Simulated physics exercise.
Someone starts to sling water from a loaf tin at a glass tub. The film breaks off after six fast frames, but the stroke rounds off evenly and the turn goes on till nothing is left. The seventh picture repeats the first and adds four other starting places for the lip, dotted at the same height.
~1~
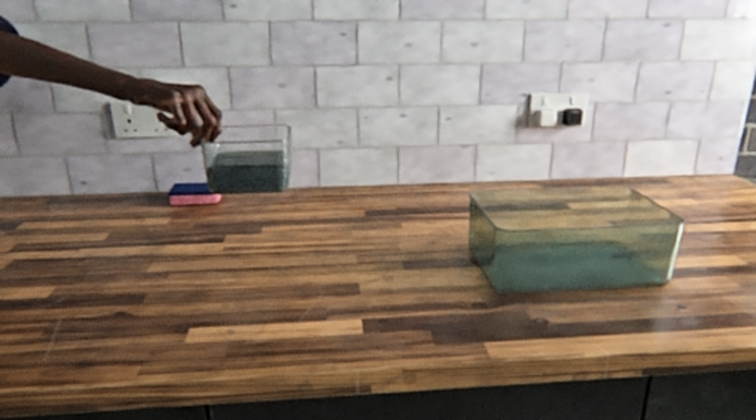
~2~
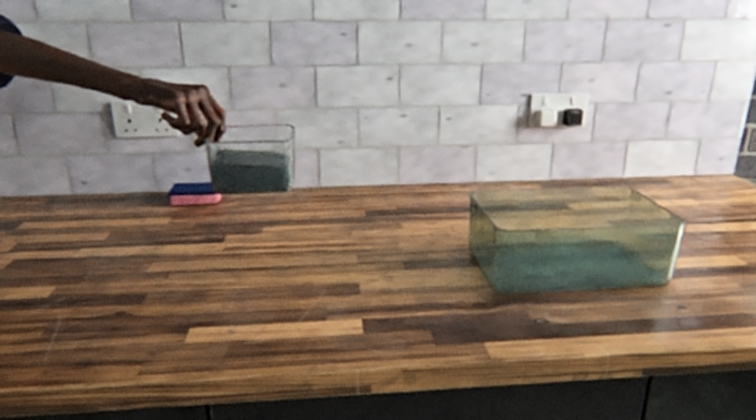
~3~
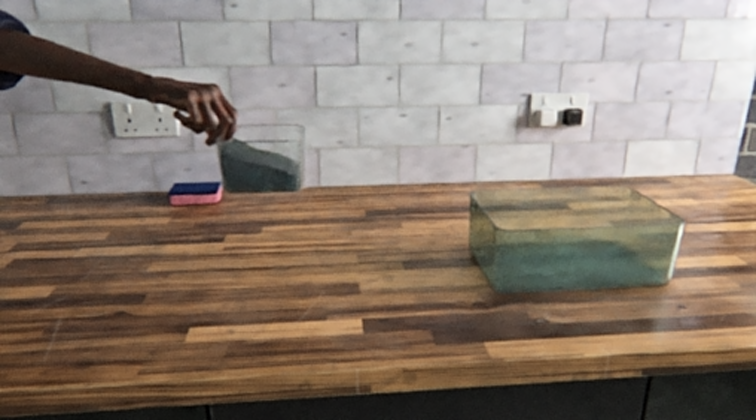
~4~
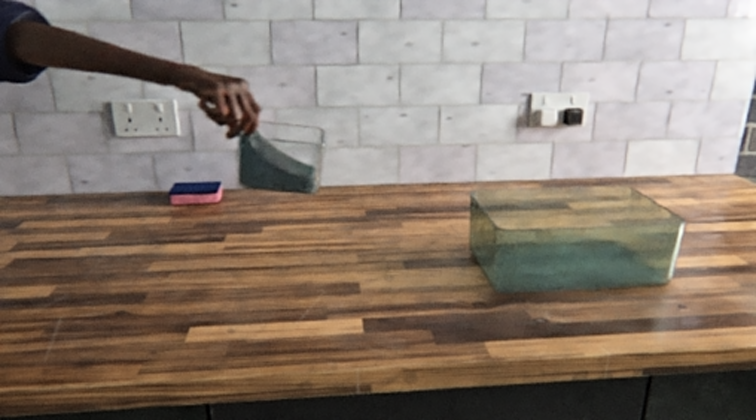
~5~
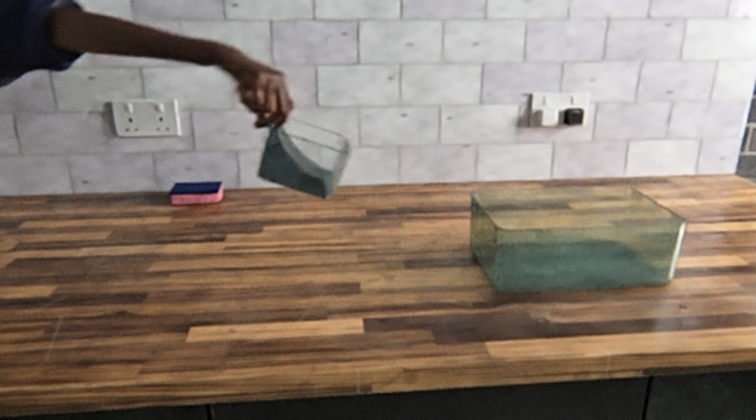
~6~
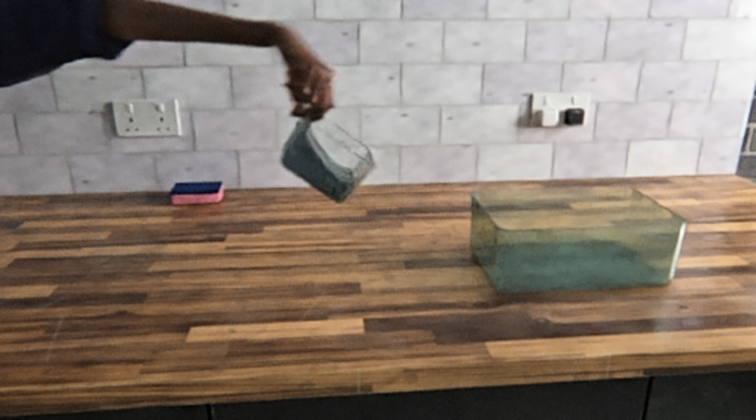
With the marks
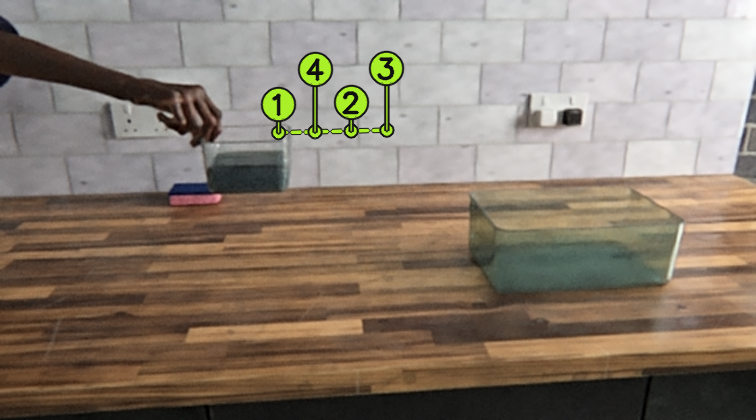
On a wooden counter, a hand lifts a clear container of water rightward, tilting it.
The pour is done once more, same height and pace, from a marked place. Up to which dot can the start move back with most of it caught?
The limit is 4.
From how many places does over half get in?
Three.
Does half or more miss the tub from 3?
No, not at all.
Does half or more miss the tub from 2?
No.
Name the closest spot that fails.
1.
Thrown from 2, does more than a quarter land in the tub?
Yes, clearly.
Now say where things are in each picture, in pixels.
In the first frame, upright, lip at (288, 132); tub from (491, 291) to (668, 282); nothing has left yet.
In the second frame, upright, lip at (292, 132); nothing has left yet.
In the third frame, upright, lip at (303, 132); nothing has left yet.
In the fourth frame, tipped about 7°, lip at (323, 136); nothing has left yet.
In the fifth frame, tipped about 20°, lip at (348, 144); nothing has left yet.
In the sixth frame, tipped about 37°, lip at (372, 157); nothing has left yet.
In lime, 1 at (278, 132); 2 at (351, 130); 3 at (386, 130); 4 at (315, 131).
With 1, about 24 % lands in the tub, 68 % falls short and 8 % goes beside or beyond.
With 2, about 82 % lands in the tub, 2 % falls short and 15 % goes beside or beyond.
With 3, about 92 % lands in the tub, 3 % falls short and 5 % goes beside or beyond.
With 4, about 72 % lands in the tub, 19 % falls short and 9 % goes beside or beyond.
